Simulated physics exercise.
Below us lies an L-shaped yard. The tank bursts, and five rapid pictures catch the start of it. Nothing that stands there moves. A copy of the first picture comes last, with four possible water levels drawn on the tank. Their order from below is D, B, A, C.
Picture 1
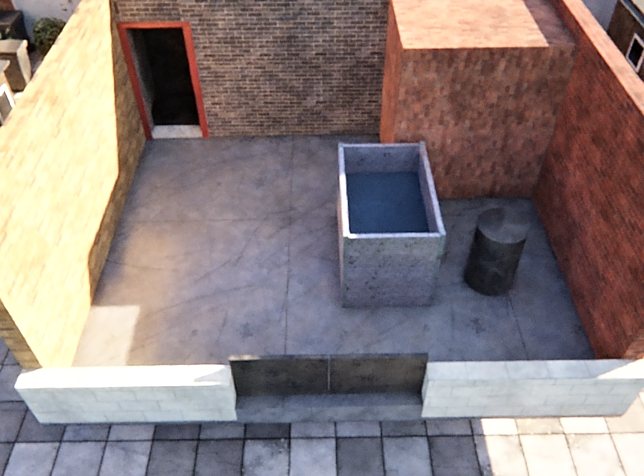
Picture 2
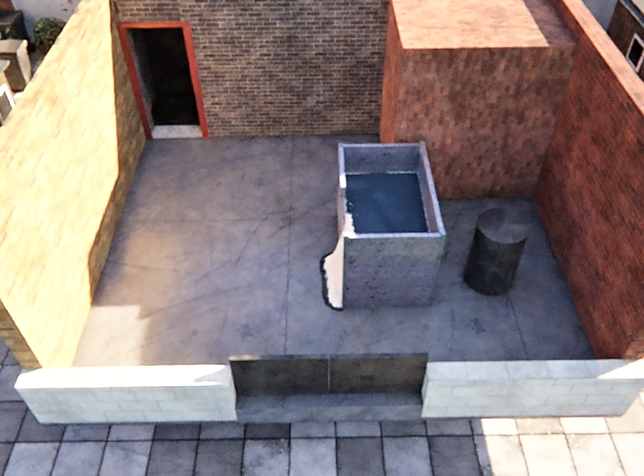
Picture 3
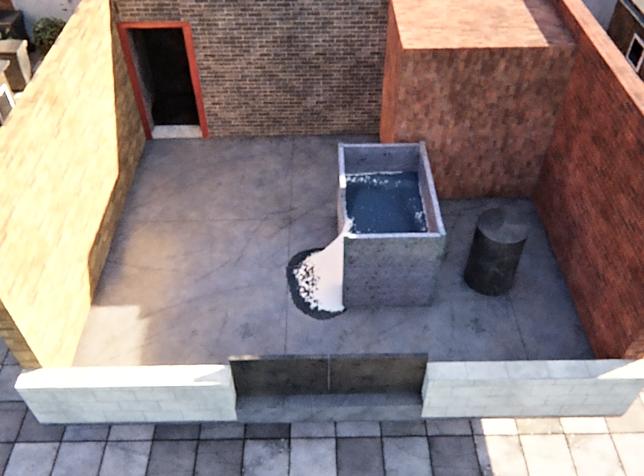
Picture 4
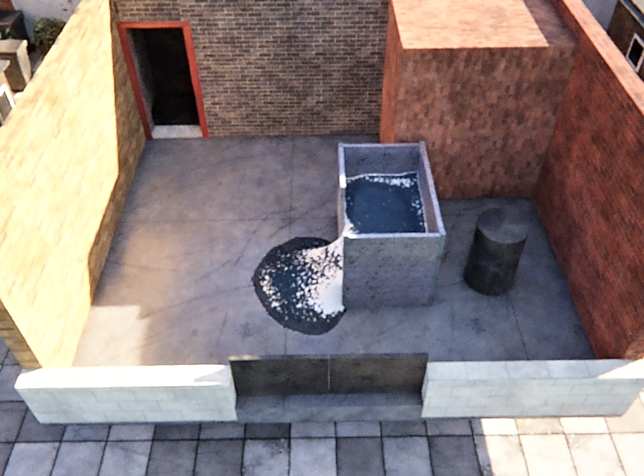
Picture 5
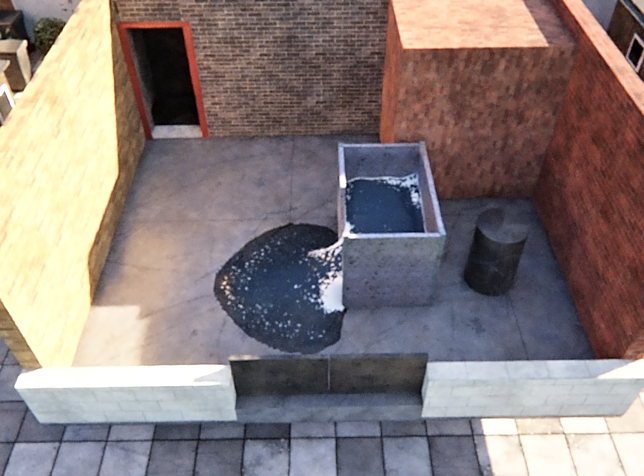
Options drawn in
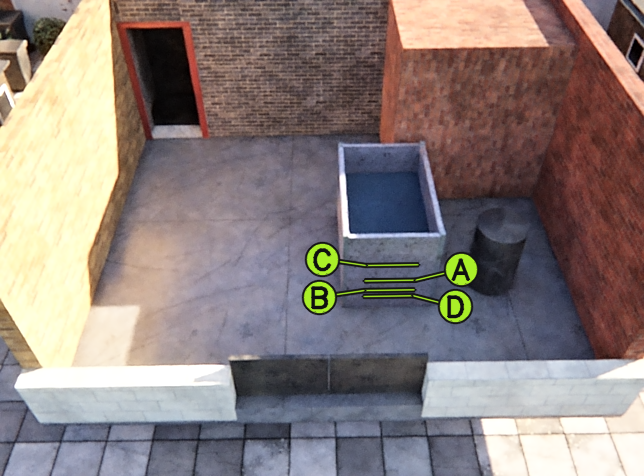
Water poured from the left side of a raised, open-topped grey tank in a walled yard, splashing white onto the ground and spreading leftward into a wide, dark pool beside the tank.
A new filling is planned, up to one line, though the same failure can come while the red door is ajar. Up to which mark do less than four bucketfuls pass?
That is level A.
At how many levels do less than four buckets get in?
Three of them.
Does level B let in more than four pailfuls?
No.
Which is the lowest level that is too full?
That would be C.
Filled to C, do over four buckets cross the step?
Yes, that goes wrong.
On the marked copy, A at (390, 280); B at (389, 290); C at (391, 265); D at (388, 296); from the bottom up D, B, A, C.
For level A, a bucket or two gets in.
For level B, nothing gets over.
For level C, about 10 bucketfuls get in.
For level D, nothing gets over.
